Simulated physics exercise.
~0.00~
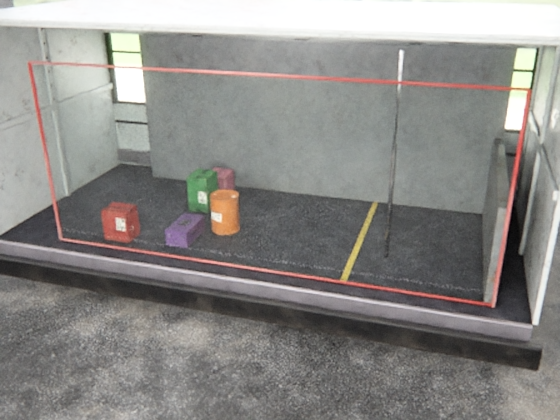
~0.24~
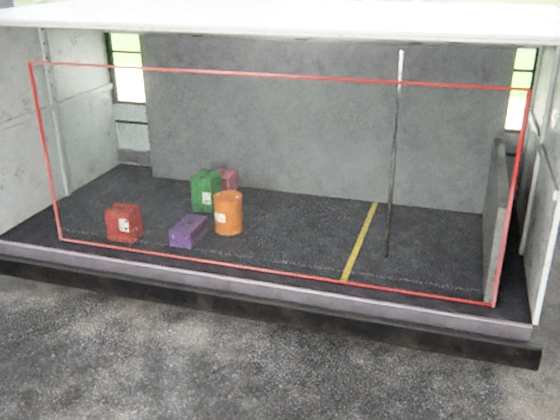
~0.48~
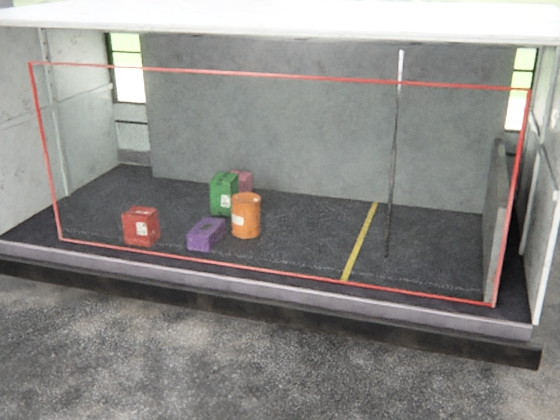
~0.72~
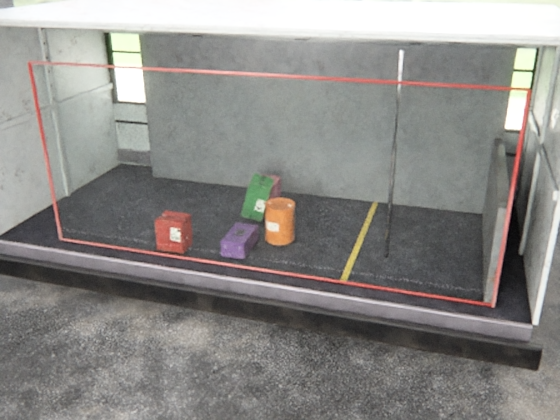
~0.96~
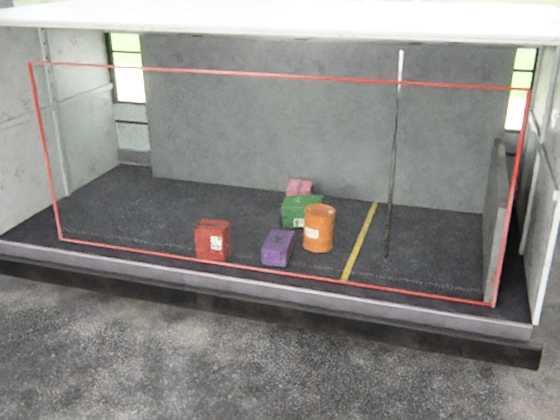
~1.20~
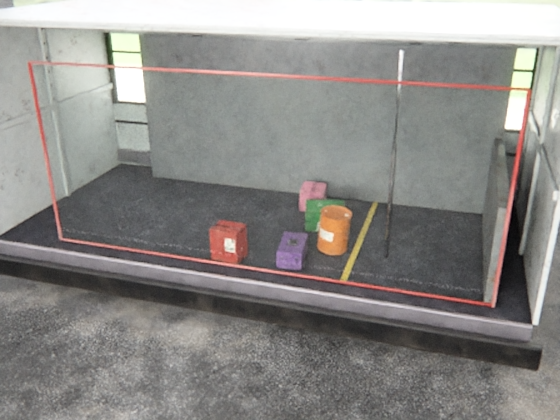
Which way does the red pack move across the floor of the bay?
The red pack moves to the right, staying upright as it slides.
